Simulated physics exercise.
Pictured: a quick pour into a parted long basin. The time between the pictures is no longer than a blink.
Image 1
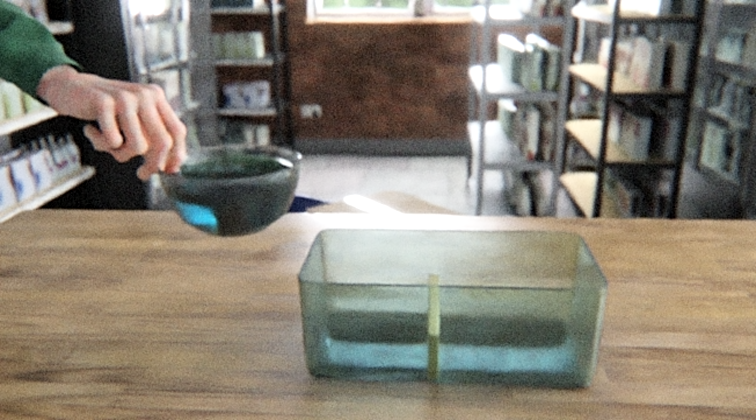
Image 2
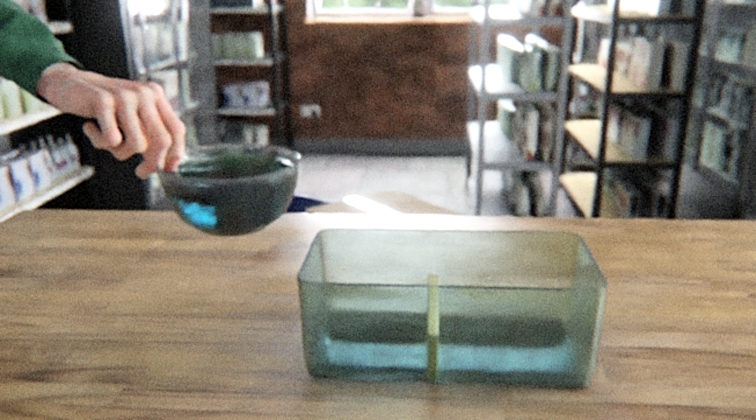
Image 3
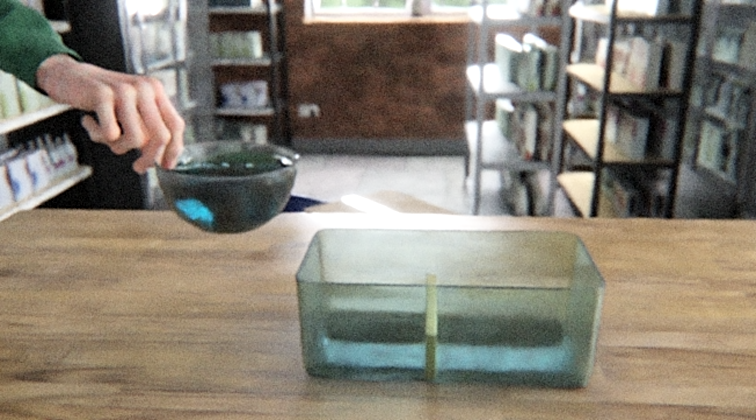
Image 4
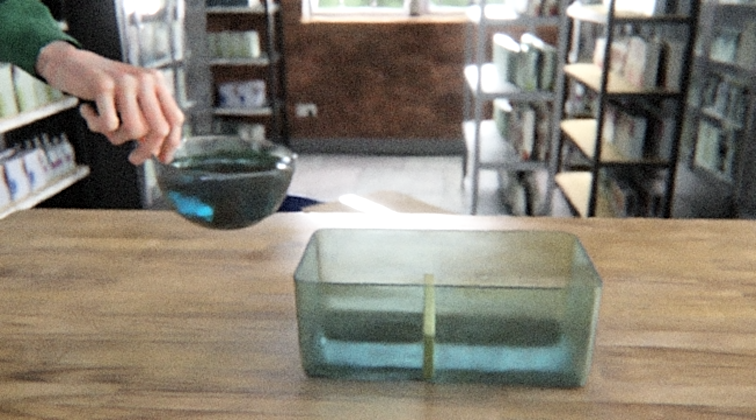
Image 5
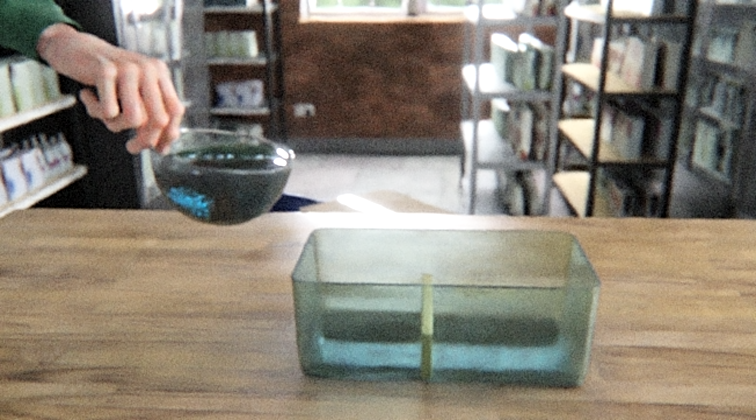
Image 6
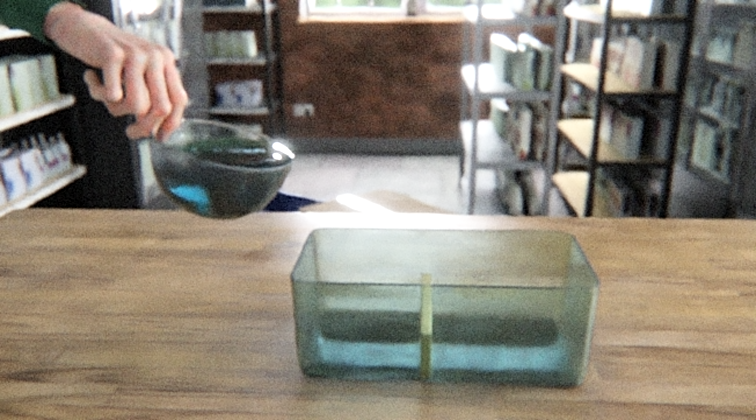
The clip shows a hand in a green sleeve holding a glass bowl of dark bluish liquid above a wooden table, slowly tilting it slightly to the right beside a long, divided clear basin that already holds some liquid.
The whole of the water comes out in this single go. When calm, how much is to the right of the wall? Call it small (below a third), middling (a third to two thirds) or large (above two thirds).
Small.
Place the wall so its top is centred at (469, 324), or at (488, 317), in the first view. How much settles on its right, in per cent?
About 25 per cent, then about 15 per cent.
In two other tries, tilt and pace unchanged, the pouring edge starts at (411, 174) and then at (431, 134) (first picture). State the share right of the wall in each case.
In turn 95 and 95 in a hundred.
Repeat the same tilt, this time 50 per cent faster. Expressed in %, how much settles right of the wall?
About 10 per cent.
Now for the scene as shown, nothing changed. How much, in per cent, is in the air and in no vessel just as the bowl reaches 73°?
Estimate: Some 40 per cent.
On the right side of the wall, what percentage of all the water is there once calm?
Close to 0 per cent.
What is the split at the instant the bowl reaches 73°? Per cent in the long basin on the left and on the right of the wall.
The left part 20 per cent, the right part 0.
A moment on, the bowl is tipped part way and 39 per cent is still to pour, 20 is left of the wall and 0 right of it.
Next, the bowl is tipped right over and 0 per cent is still to pour, 90 is left of the wall and 1 right of it.
Then the bowl is tipped right over and 0 per cent is still to pour, 97 is left of the wall and 2 right of it.
Later the bowl is tipped right over and 0 per cent is still to pour, 96 is left of the wall and 2 right of it.
Finally, 96 per cent lies left of the wall, 2 right of it and 2 outside.
